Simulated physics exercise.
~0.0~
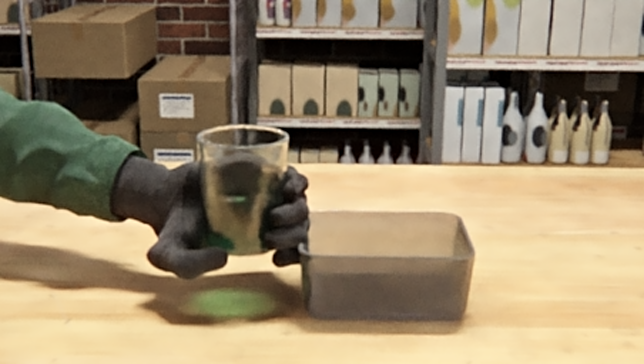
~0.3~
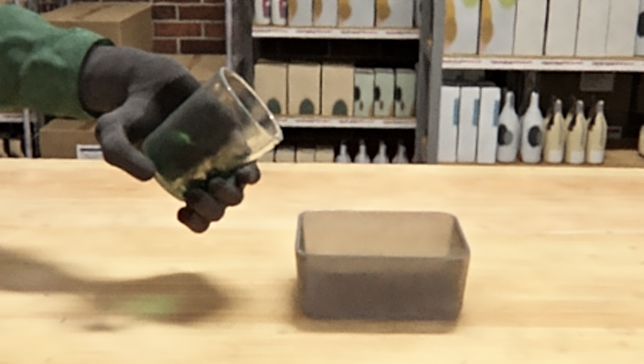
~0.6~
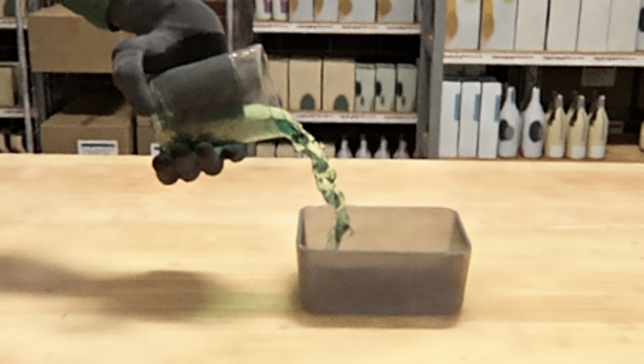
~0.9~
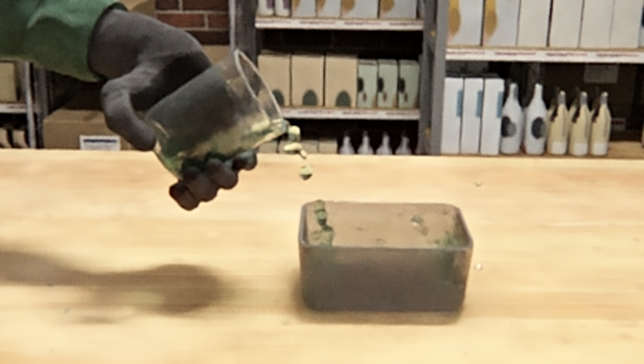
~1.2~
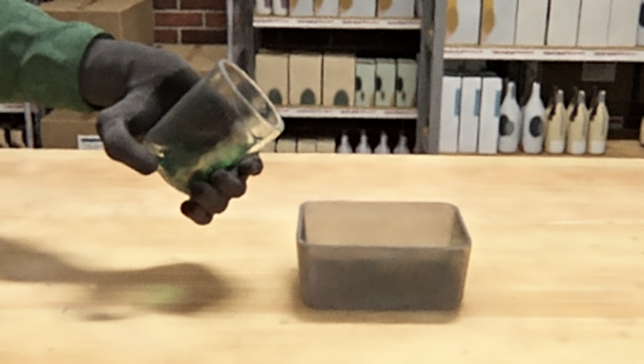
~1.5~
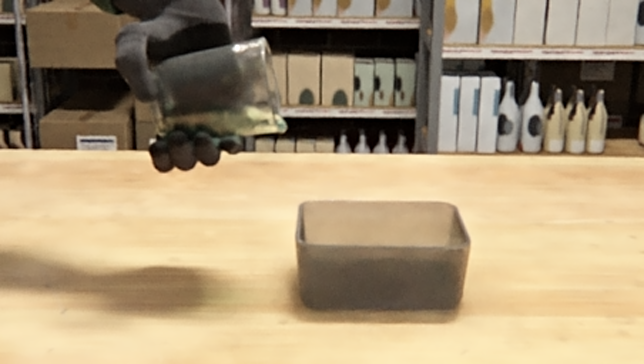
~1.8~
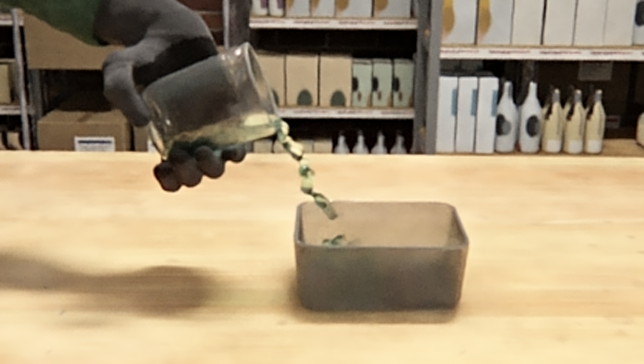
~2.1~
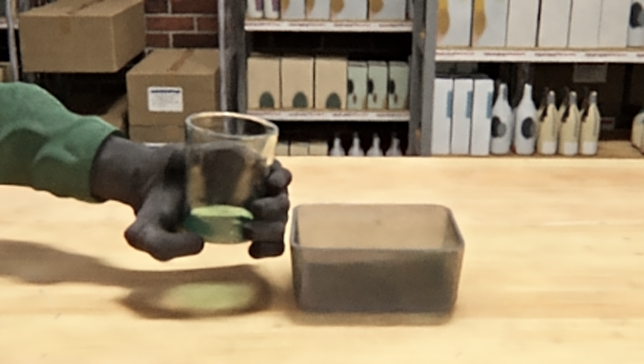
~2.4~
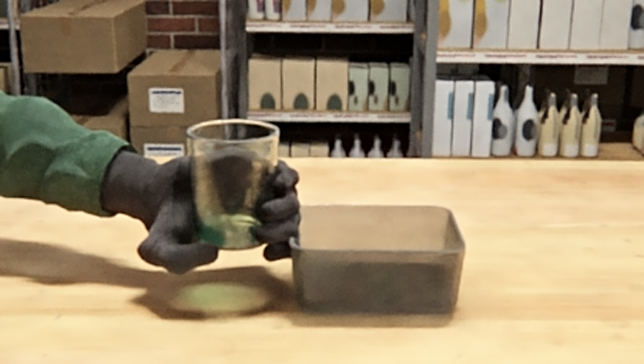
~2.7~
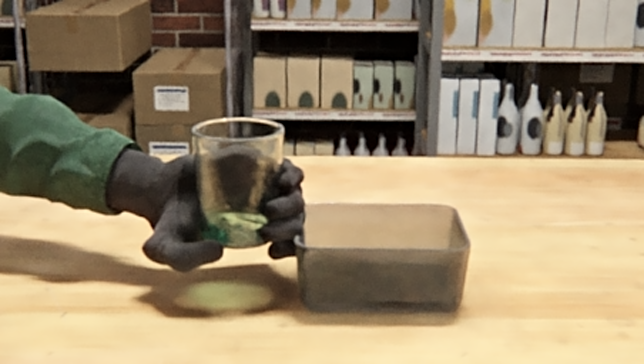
A gloved hand in a green sleeve tipped a drinking glass and poured greenish liquid into a gray tub on the counter, eased back, then tilted and poured again before lowering the glass upright beside the tub, some green still inside.
